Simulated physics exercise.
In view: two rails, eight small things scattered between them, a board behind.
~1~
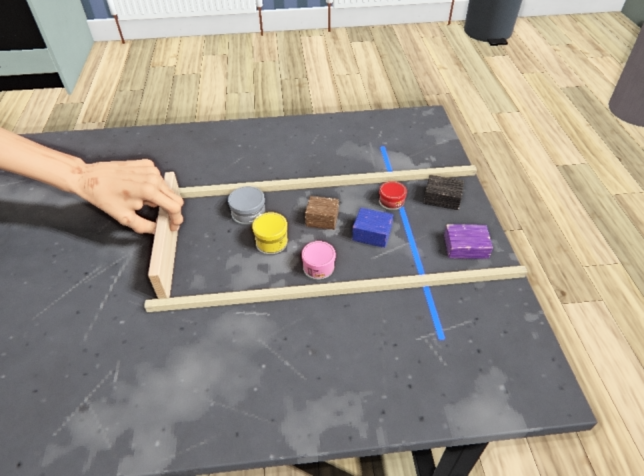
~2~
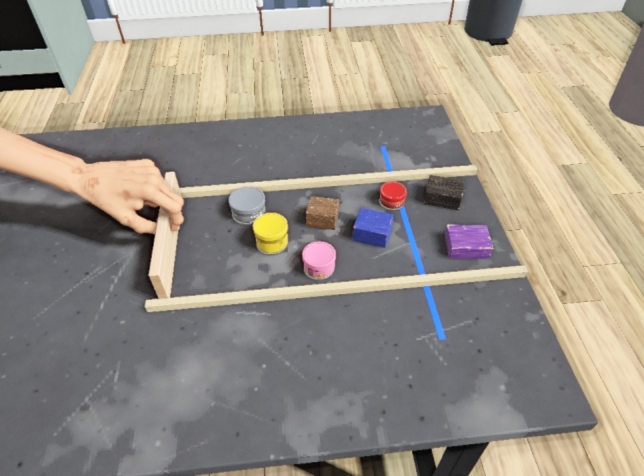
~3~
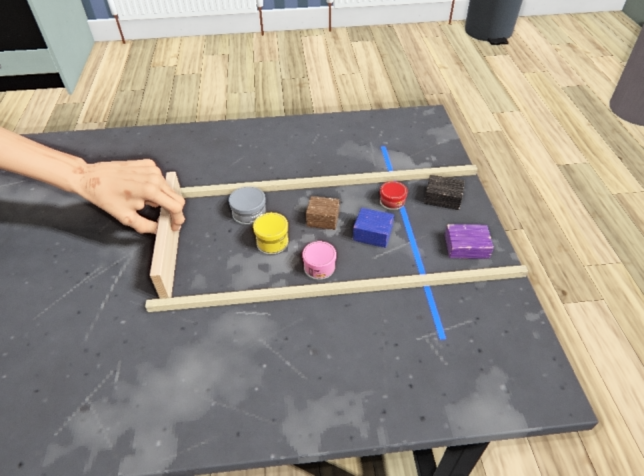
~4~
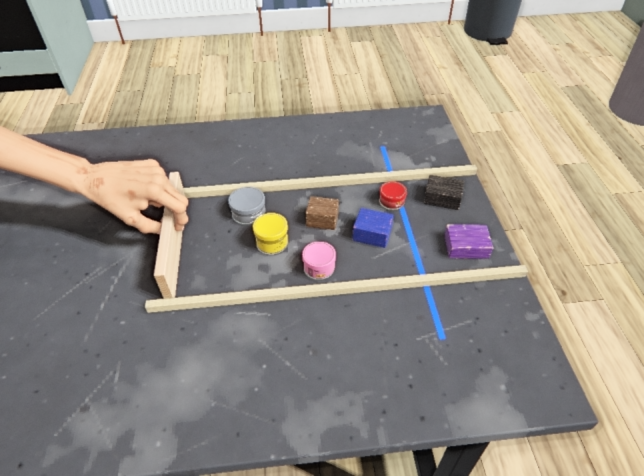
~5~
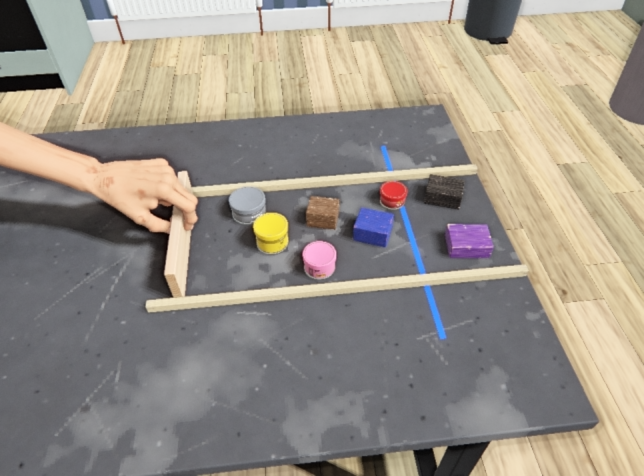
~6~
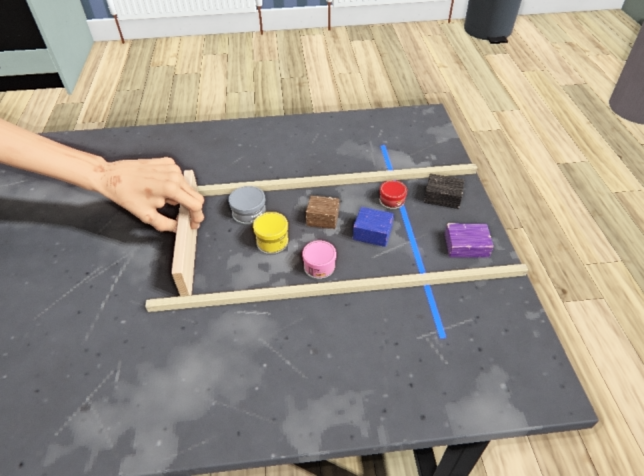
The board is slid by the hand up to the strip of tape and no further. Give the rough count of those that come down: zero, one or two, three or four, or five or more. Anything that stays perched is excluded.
I predict nothing comes down off the table.
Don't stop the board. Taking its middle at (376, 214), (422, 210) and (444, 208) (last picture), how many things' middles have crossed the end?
0; 0; 2.
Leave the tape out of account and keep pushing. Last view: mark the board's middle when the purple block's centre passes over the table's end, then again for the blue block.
With the purple block it sits around (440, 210), with the blue block around (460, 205).
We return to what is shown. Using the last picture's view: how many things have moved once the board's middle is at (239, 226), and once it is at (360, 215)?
Tally: First 1; then 6.
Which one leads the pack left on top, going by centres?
The one is the black block.
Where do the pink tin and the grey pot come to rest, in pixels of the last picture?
One is at about (434, 250), the other at about (414, 184).
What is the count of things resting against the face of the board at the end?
It's 3.
Soon after, none off yet; purple block at rest near (468, 240); black block at rest near (444, 191); red pot at rest near (393, 195).
In the end, the number that fall off is zero.
